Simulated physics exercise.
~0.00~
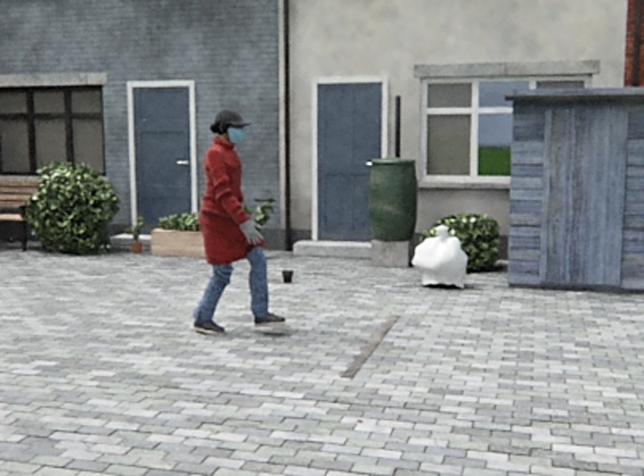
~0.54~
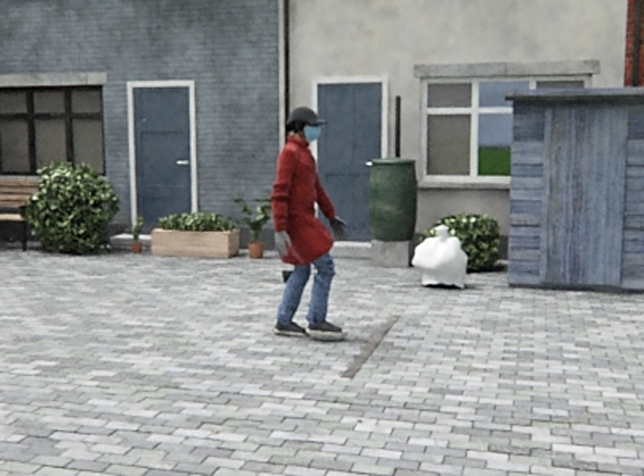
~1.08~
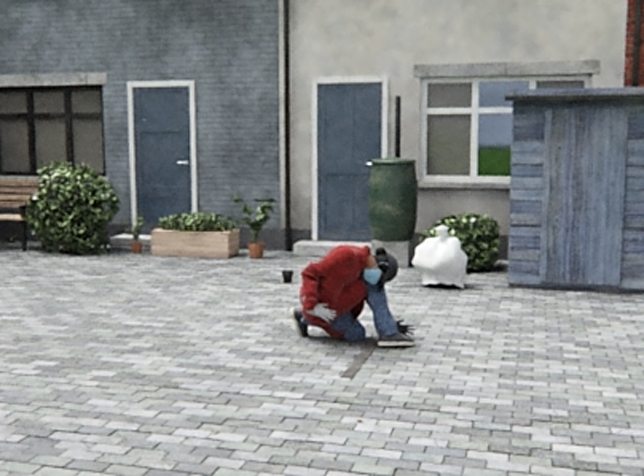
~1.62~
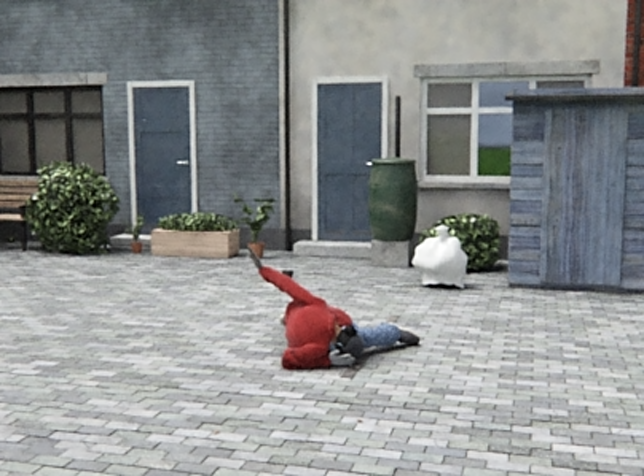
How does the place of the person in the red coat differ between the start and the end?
At the start the person is upright further left and further back on the paving. By the end the person is lying further right and lower in the view, nearer the viewer.
